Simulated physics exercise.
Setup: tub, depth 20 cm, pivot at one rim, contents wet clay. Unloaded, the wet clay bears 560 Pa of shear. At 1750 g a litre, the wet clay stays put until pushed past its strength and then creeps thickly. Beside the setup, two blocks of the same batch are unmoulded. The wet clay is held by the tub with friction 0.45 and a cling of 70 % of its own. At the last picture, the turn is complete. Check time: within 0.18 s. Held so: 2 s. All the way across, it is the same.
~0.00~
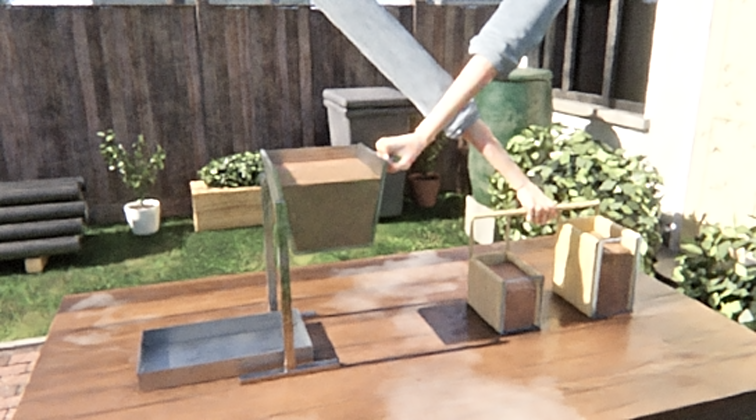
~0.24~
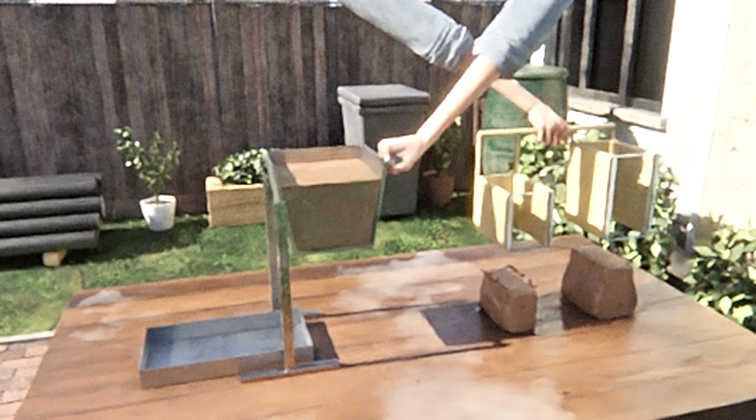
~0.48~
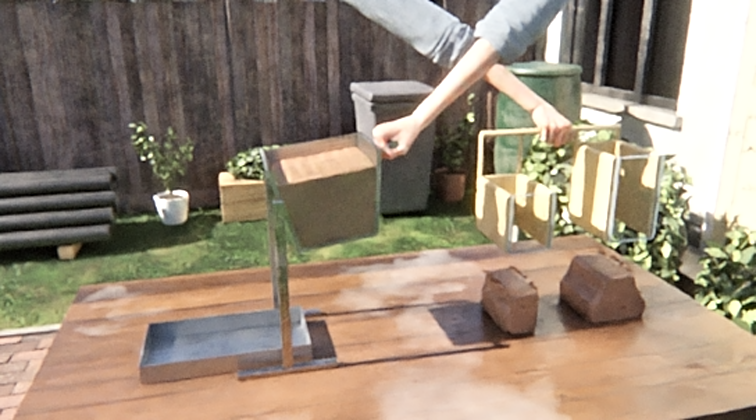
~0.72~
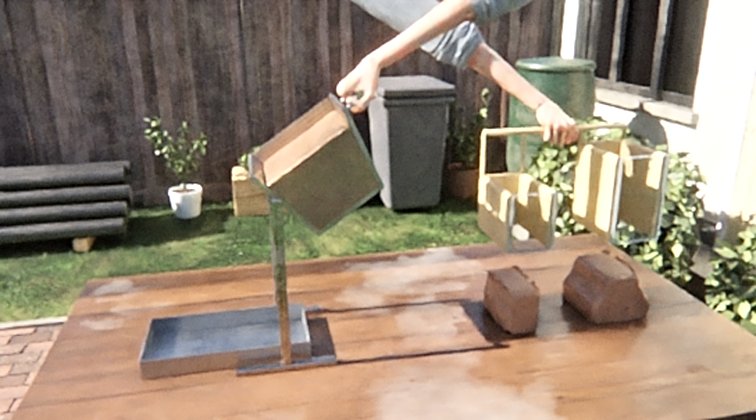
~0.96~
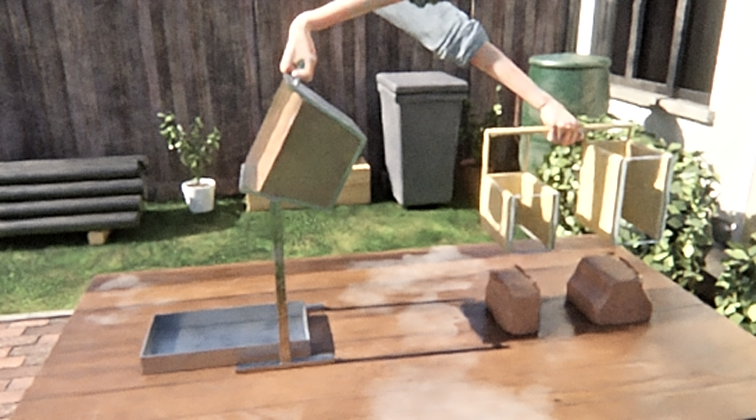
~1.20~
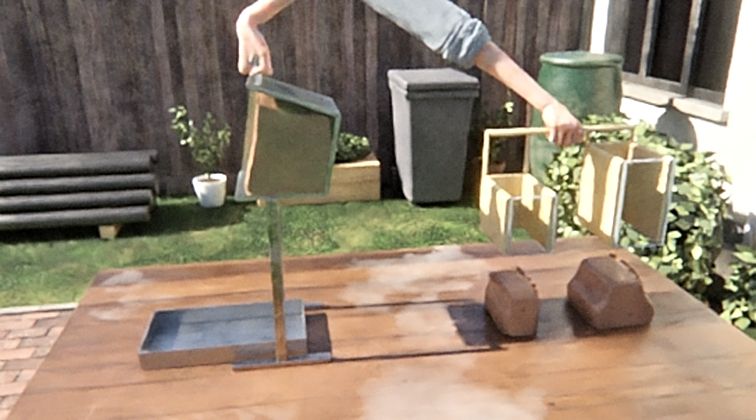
Two bare arms with rolled blue sleeves reach in from the top over a brown wooden table, seen from slightly above in a sunny garden with a dark fence, plants and bins. A greenish container of reddish-brown clay sits on a post beside a shallow grey tray at left; open pale moulds stand at right. One hand lifts the moulds, baring two brown blocks, the taller slumping slightly, then the other tips the container steeply leftward.
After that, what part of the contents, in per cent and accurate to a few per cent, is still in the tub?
The part still in the tub is near 62 out of 100.
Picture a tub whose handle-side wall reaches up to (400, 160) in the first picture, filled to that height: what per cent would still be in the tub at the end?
Some 60 per cent, I reckon.
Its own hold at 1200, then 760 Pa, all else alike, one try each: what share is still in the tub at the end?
Try one gives 100 per cent, try two gives 100 per cent.
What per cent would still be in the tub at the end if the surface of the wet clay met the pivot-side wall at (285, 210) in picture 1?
Result: Approx. 100 % remaining in tub.
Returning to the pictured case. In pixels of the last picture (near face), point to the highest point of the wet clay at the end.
Close to pixel (296, 128).
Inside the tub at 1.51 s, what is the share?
The tub holds some 90 % at that moment.
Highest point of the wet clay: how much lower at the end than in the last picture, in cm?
Roughly 5 cm.
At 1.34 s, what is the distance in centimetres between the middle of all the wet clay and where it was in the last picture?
2 cm.
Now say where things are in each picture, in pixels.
In the first picture, handle-side rim at (383, 161), tilt 0 degrees; highest point of the wet clay at (360, 178); test blocks 12 cm, 19 cm high (left to right).
In the second picture, handle-side rim at (384, 163), tilt 0 degrees; highest point of the wet clay at (360, 179); test blocks 12 cm, 16 cm high (left to right).
In the third picture, handle-side rim at (377, 150), tilt 8 degrees; highest point of the wet clay at (370, 167); test blocks 12 cm, 14 cm high (left to right).
In the fourth picture, handle-side rim at (342, 110), tilt 34 degrees; highest point of the wet clay at (345, 128); test blocks 12 cm, 14 cm high (left to right).
In the fifth picture, handle-side rim at (288, 88), tilt 62 degrees; highest point of the wet clay at (305, 102); test blocks 12 cm, 14 cm high (left to right).
In the sixth picture, handle-side rim at (247, 89), tilt 80 degrees; highest point of the wet clay at (263, 105); test blocks 12 cm, 14 cm high (left to right).
By 1.34 s, the tub is at 80 degrees and holds 100 %.
By 1.51 s, the tub is at 80 degrees and holds 91 %.
By 1.68 s, the tub is at 80 degrees and holds 80 %.
By 1.85 s, the tub is at 80 degrees and holds 70 %.
By 3.20 s, at the end, the tub is at 80 degrees and holds 62 %.
